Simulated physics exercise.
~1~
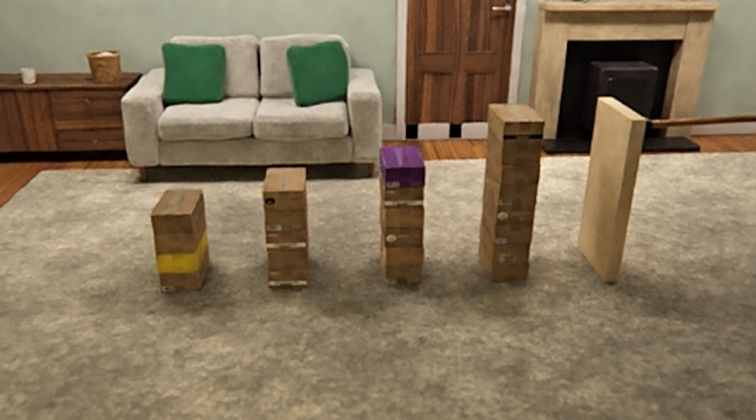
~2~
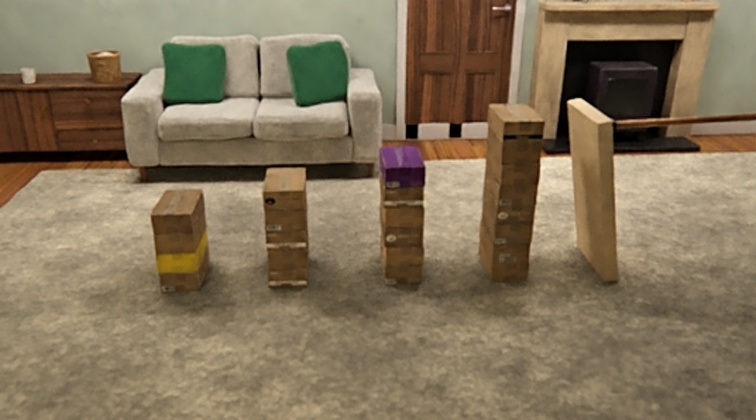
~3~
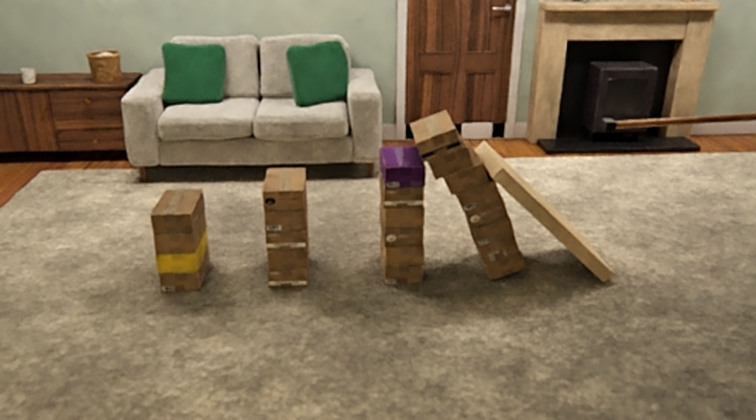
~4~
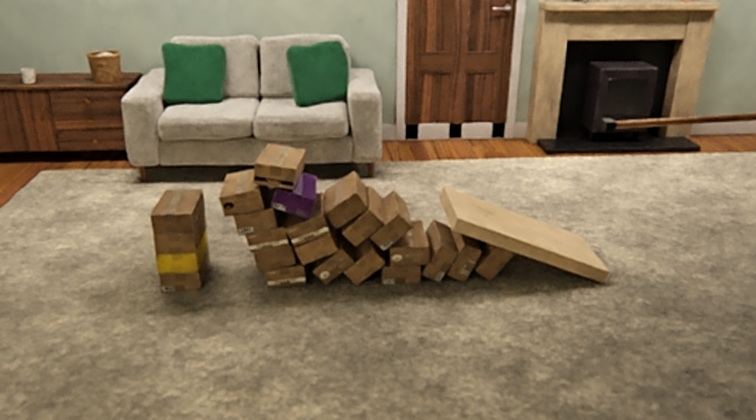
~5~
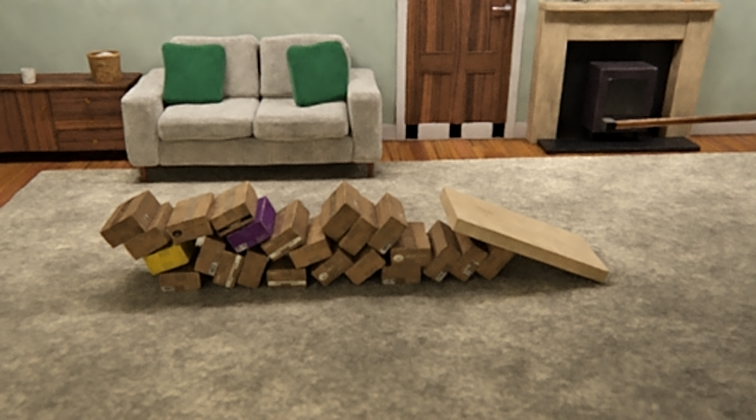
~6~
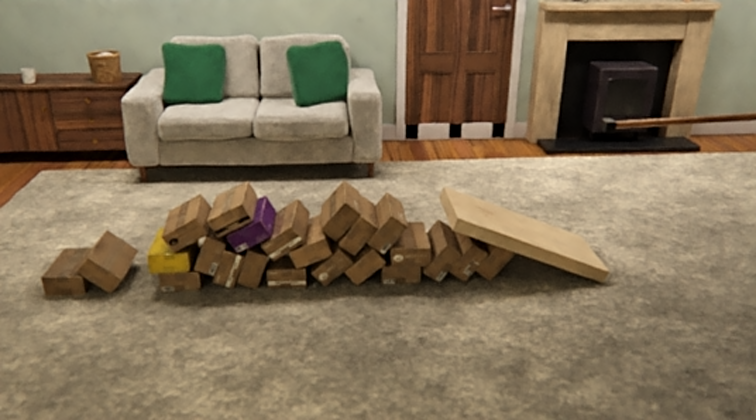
At first, four loose stacks of brown boxes, one with a purple box on top and one with a yellow box, stand in a row on a living room carpet, with an upright board at the right end. A pole pushes the board near its top, and it leans left. The board drops against the tallest stack, which bends toward the purple-topped one. The stacks then topple leftward one after another, carrying the purple box along. Finally the yellow-banded stack collapses too, leaving a low, jumbled heap, two boxes lying apart at the left and the board resting aslant.
